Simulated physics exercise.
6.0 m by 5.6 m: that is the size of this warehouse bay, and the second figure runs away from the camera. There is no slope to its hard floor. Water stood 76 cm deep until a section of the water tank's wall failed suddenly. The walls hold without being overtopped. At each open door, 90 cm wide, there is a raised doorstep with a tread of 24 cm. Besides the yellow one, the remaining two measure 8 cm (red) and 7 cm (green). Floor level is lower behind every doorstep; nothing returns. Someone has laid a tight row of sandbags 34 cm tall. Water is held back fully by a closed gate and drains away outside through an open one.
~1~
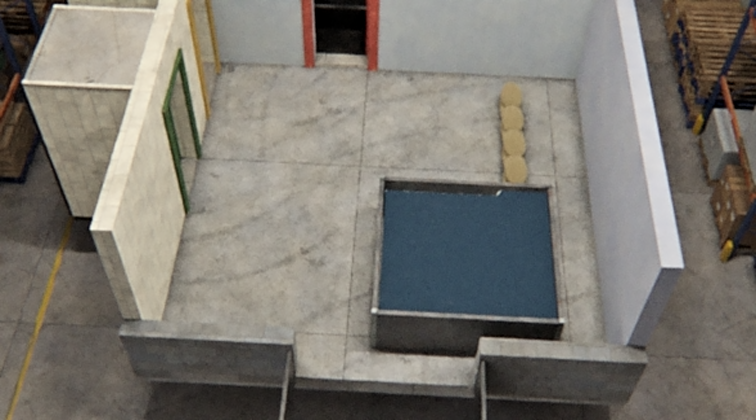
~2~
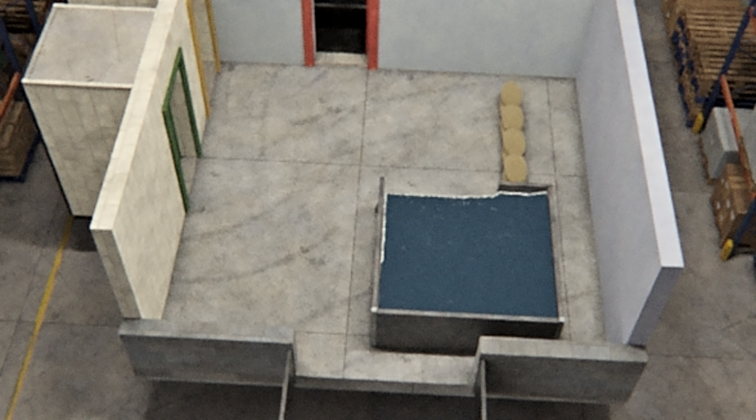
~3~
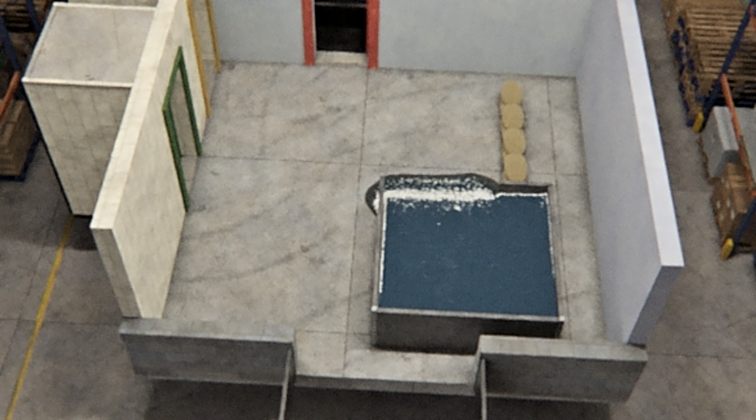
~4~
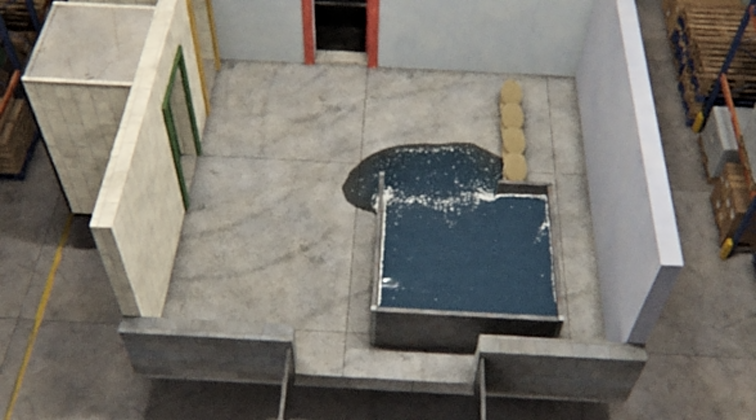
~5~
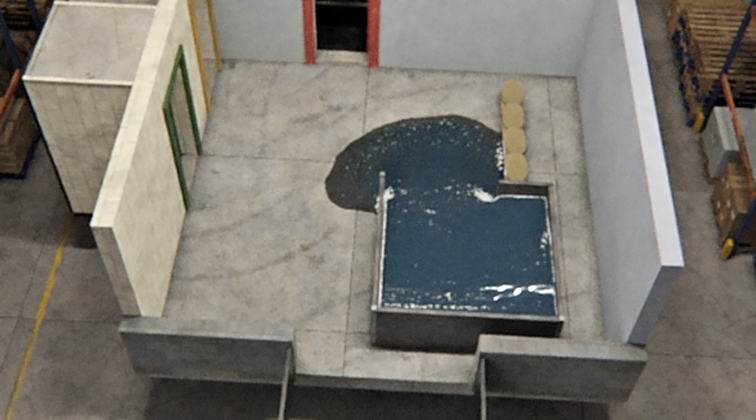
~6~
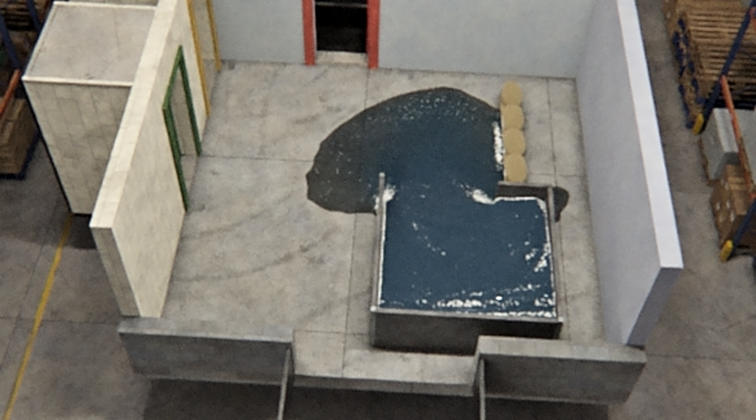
Blue water pours from the tank's far side and spreads across the concrete floor.
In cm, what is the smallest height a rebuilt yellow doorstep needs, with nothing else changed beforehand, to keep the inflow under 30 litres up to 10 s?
Close to 28 cm is just enough.
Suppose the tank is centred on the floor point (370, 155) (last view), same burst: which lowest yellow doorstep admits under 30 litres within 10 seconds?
It should be around 27 cm high.
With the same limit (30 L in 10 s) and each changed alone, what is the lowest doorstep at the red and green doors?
Close to 23 cm (red) and close to 7.0 cm (green).
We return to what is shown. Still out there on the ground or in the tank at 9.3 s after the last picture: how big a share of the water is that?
Some 80 %.
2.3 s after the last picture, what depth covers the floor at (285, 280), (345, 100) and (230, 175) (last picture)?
Approx. 0 / 16 / 1 cm.
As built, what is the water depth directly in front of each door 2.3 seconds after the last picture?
Before red it's 21 cm, before yellow 33 cm, before green 1 cm.
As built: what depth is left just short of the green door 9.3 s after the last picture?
Some 8.0 cm.
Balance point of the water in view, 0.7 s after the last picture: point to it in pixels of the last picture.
I'd put it close to (447, 217).
Then, 0.7 s after the last picture water covers 35 % of the floor, deepest (46 cm) near (477, 80); it has not reached the yellow door.
Then, 2.3 s after the last picture water covers 55 % of the floor, deepest (44 cm) near (221, 59); 33 cm at the yellow door, 12 litres in over its 26 cm doorstep.
Then, 9.3 s after the last picture water covers 95 % of the floor, deepest (15 cm) near (154, 349); 10 cm at the yellow door, 45 litres in over its 26 cm doorstep.
At the yellow door as built, the water peaked near 34 cm, 2.7 s after the last picture.
With a doorstep of 25.5 cm, 49 litres would have come in within the 10 s; with 34.5 cm, 8 litres. So under 30 litres takes about 28 cm.
